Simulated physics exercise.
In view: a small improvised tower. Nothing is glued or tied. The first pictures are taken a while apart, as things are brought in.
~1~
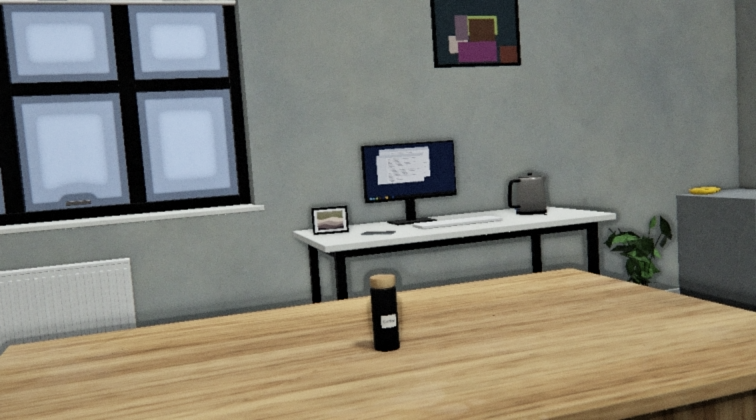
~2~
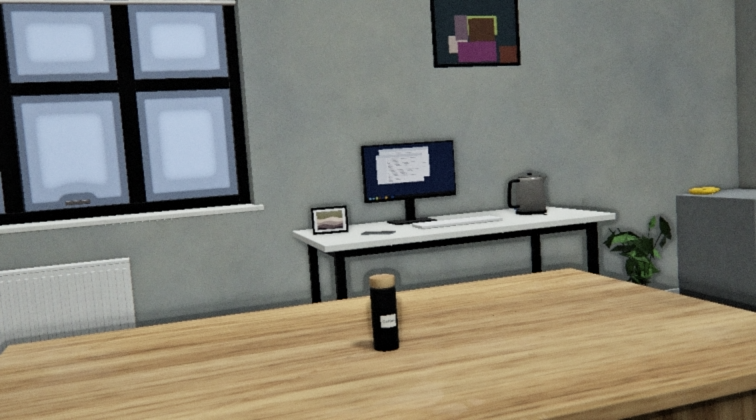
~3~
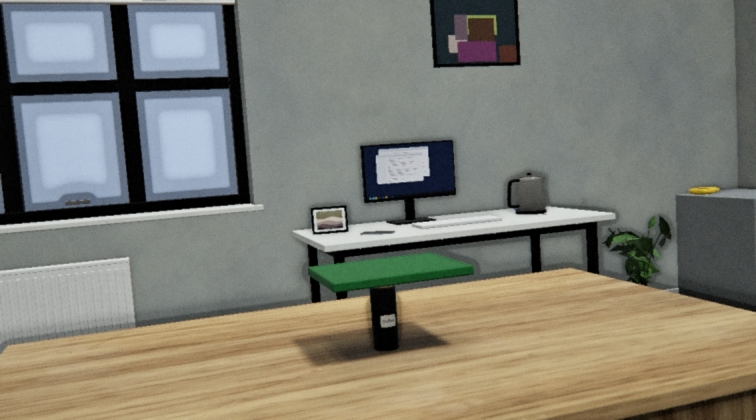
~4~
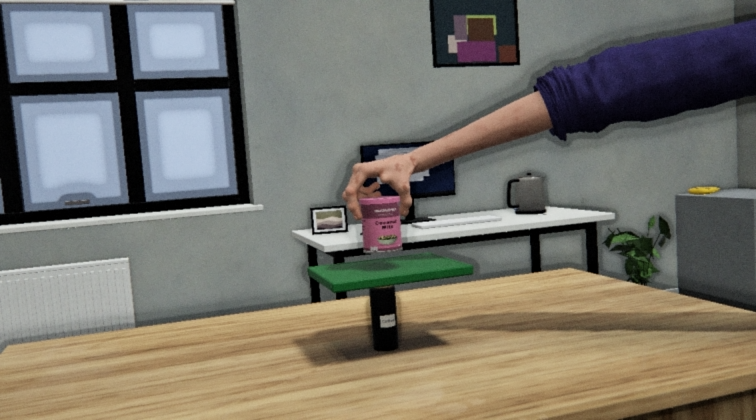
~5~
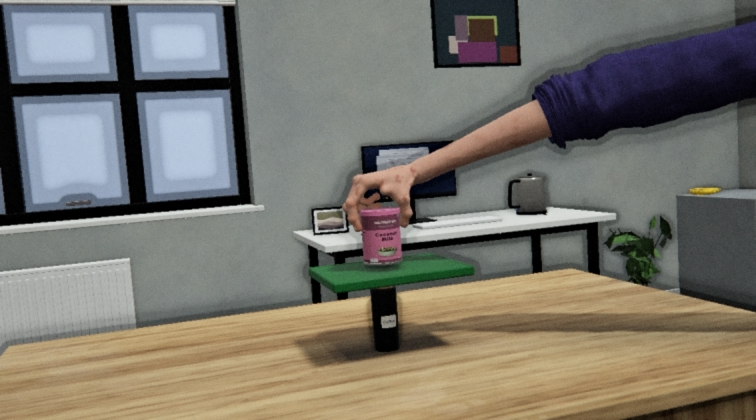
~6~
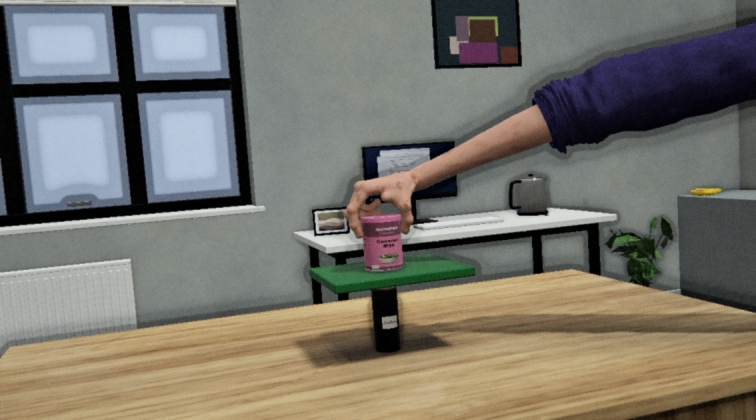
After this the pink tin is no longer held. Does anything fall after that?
In the end the stack holds.
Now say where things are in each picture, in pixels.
In the first frame, the last thing is not in view yet; black shaker (385, 313).
In the second frame, the last thing is not in view yet; black shaker (384, 313).
In the third frame, the last thing is not in view yet; black shaker (384, 312).
In the fourth frame, on its way; pink tin (381, 224); black shaker (384, 312).
In the fifth frame, on its way; pink tin (381, 236); black shaker (385, 313).
In the sixth frame, set down, still held; pink tin (382, 243); black shaker (386, 314).
Then, 0.30 s after the last picture, nothing has stirred.
Then, 0.70 s after the last picture, pink tin resting near (382, 243).
At rest, all 3 in place. Seen from the same camera at the end, pink tin near (382, 243). The stack stays up.
